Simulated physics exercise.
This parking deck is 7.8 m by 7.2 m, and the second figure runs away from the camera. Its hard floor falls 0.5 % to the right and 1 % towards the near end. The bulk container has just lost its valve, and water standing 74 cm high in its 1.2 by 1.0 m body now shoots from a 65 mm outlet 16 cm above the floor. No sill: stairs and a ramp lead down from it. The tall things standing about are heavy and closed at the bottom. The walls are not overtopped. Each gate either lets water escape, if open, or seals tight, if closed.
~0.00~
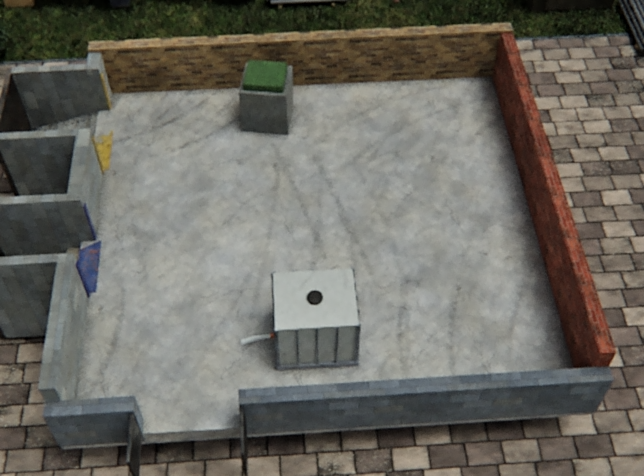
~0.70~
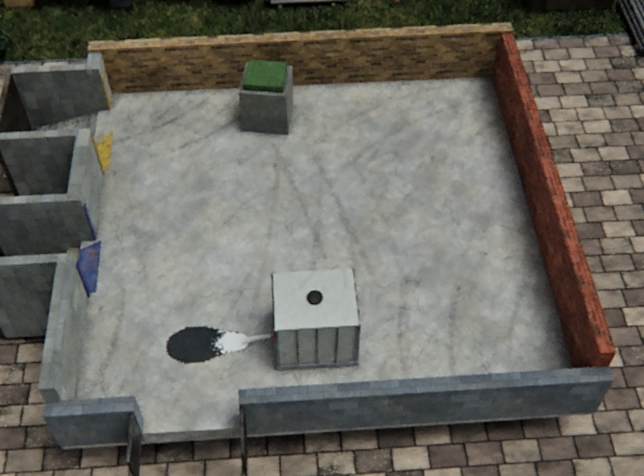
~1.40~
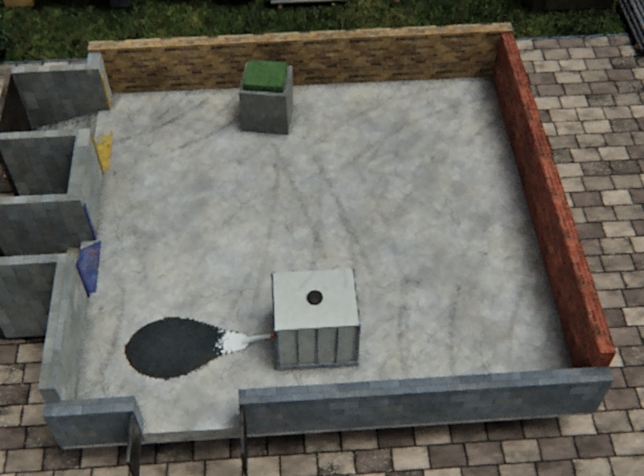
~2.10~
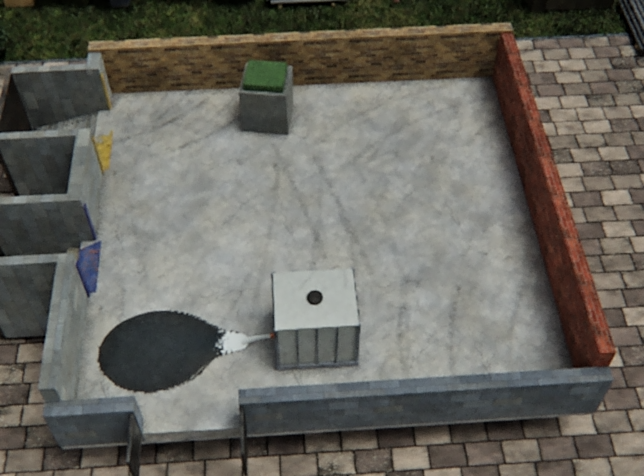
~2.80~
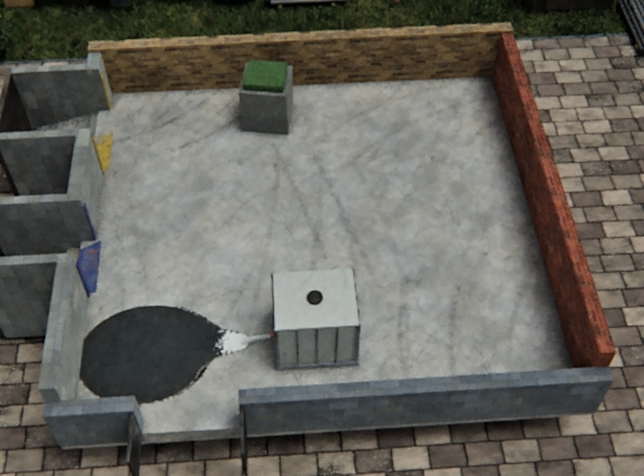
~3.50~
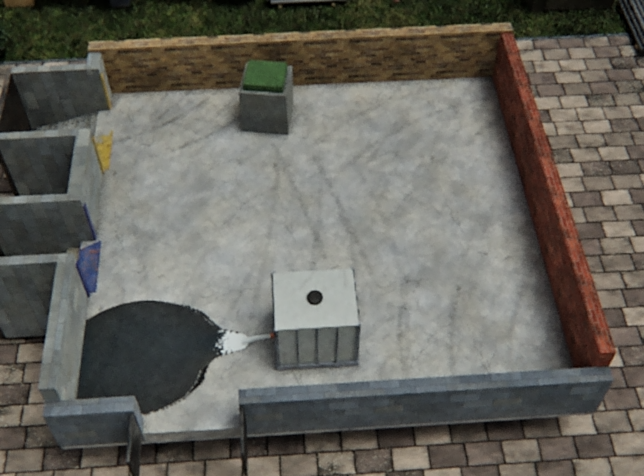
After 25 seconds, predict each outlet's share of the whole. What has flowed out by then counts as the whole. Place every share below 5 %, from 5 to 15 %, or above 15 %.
The share of the gate is over 15 %. The share of the flight of stairs down (marked blue) is less than 5 %. The share of the ramp down (marked yellow) is less than 5 %.
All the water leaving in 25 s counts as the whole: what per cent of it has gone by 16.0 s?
Around 40 percent by that point.
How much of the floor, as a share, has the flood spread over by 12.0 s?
Something near 15 per cent.
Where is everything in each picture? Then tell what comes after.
In the first frame, the jet has just started at (259, 337); the ground is still dry.
In the second frame, the jet leaves at (259, 337); the sheet reaches (170, 342), 1.8 m away, and wets 0.5 m2.
In the third frame, from the spout at (259, 337) the water has spread over 1.2 m2; its tip is at (128, 351), and it is 0.9 cm deep on average.
In the fourth frame, from the spout at (259, 337) the water has spread over 1.9 m2; its tip is at (101, 356), and it is 0.9 cm deep on average.
In the fifth frame, the jet leaves at (259, 337); the sheet reaches (81, 370), 3.2 m away, and wets 2.6 m2.
In the sixth frame, from the spout at (259, 337) the water has spread over 3.1 m2; its tip is at (77, 401), and it is 0.9 cm deep on average.
After 5.0 s water covers 5 % of the floor and is deepest (3 cm) near (75, 423); gone so far, the gate 0 %, the flight of stairs down (marked blue) 0 %, the ramp down (marked yellow) 0 %.
After 8.0 s water covers 10 % of the floor and is deepest (3 cm) near (75, 423); gone so far, the gate 1 %, the flight of stairs down (marked blue) 0 %, the ramp down (marked yellow) 0 %.
After 12.0 s water covers 15 % of the floor and is deepest (3 cm) near (75, 423); gone so far, the gate 5 %, the flight of stairs down (marked blue) 0 %, the ramp down (marked yellow) 0 %.
After 16.0 s water covers 15 % of the floor and is deepest (3 cm) near (75, 423); gone so far, the gate 11 %, the flight of stairs down (marked blue) 1 %, the ramp down (marked yellow) 0 %.
After 25.0 s water covers 20 % of the floor and is deepest (3 cm) near (75, 423); gone so far, the gate 27 %, the flight of stairs down (marked blue) 2 %, the ramp down (marked yellow) 0 %.
